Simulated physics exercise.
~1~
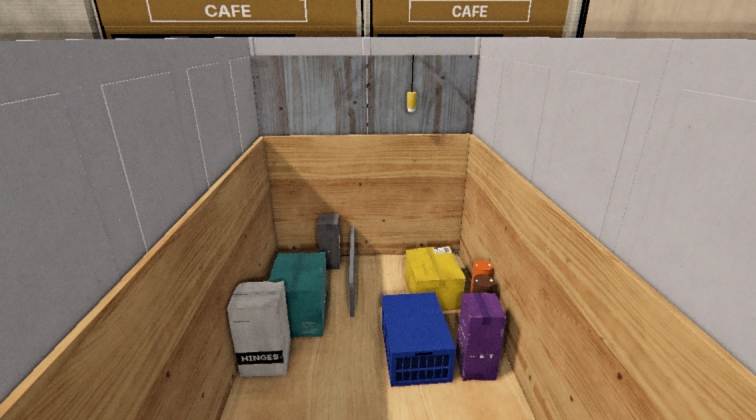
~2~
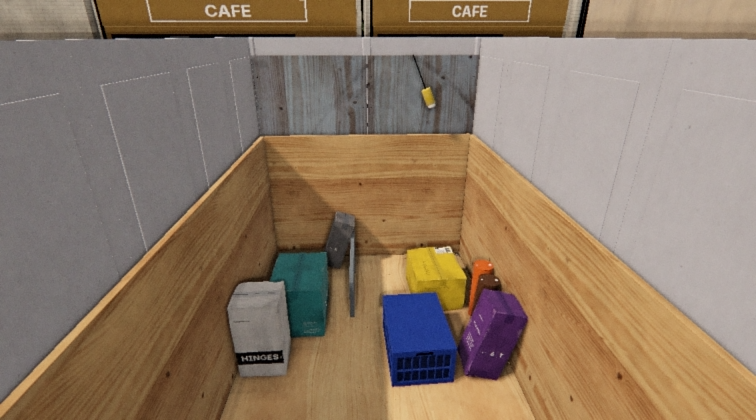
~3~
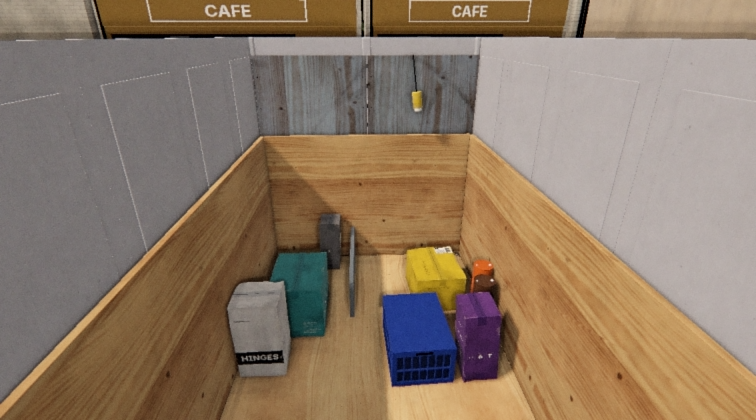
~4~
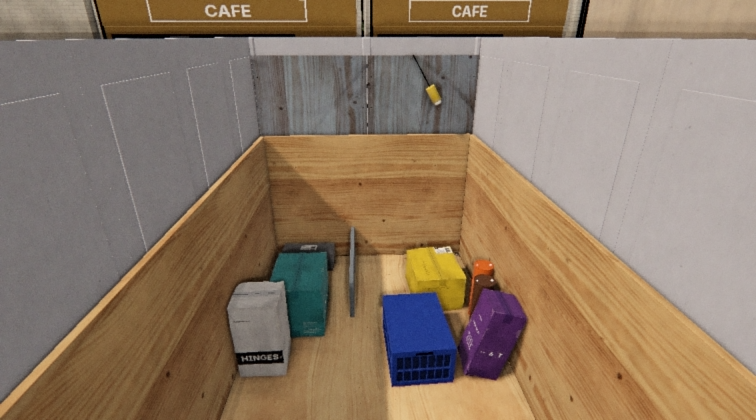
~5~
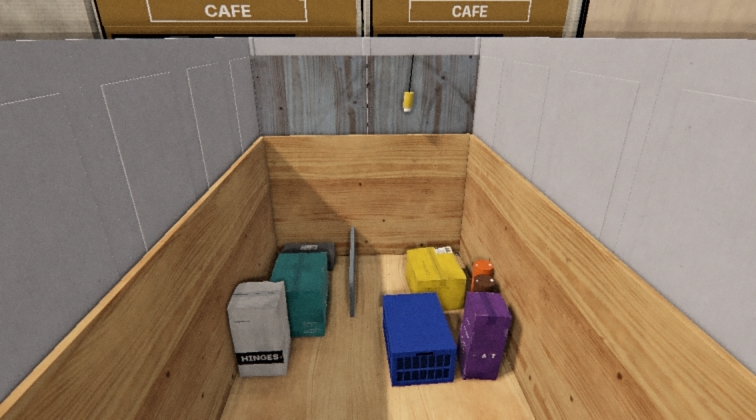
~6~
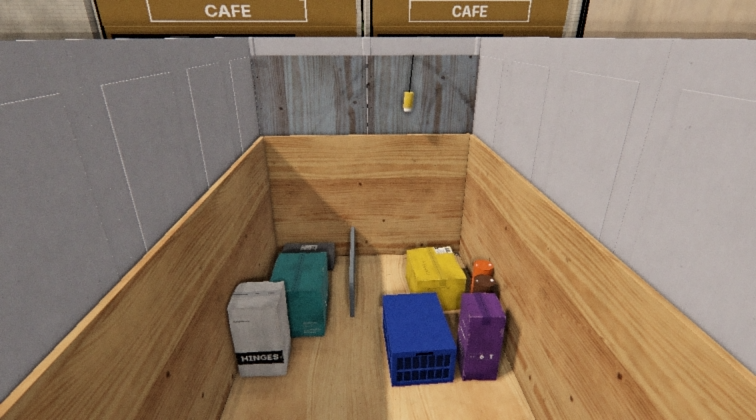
Wood-lined load bay with a swinging lamp, purple box rocking but ending upright, grey box leaning, righting, then toppling left.
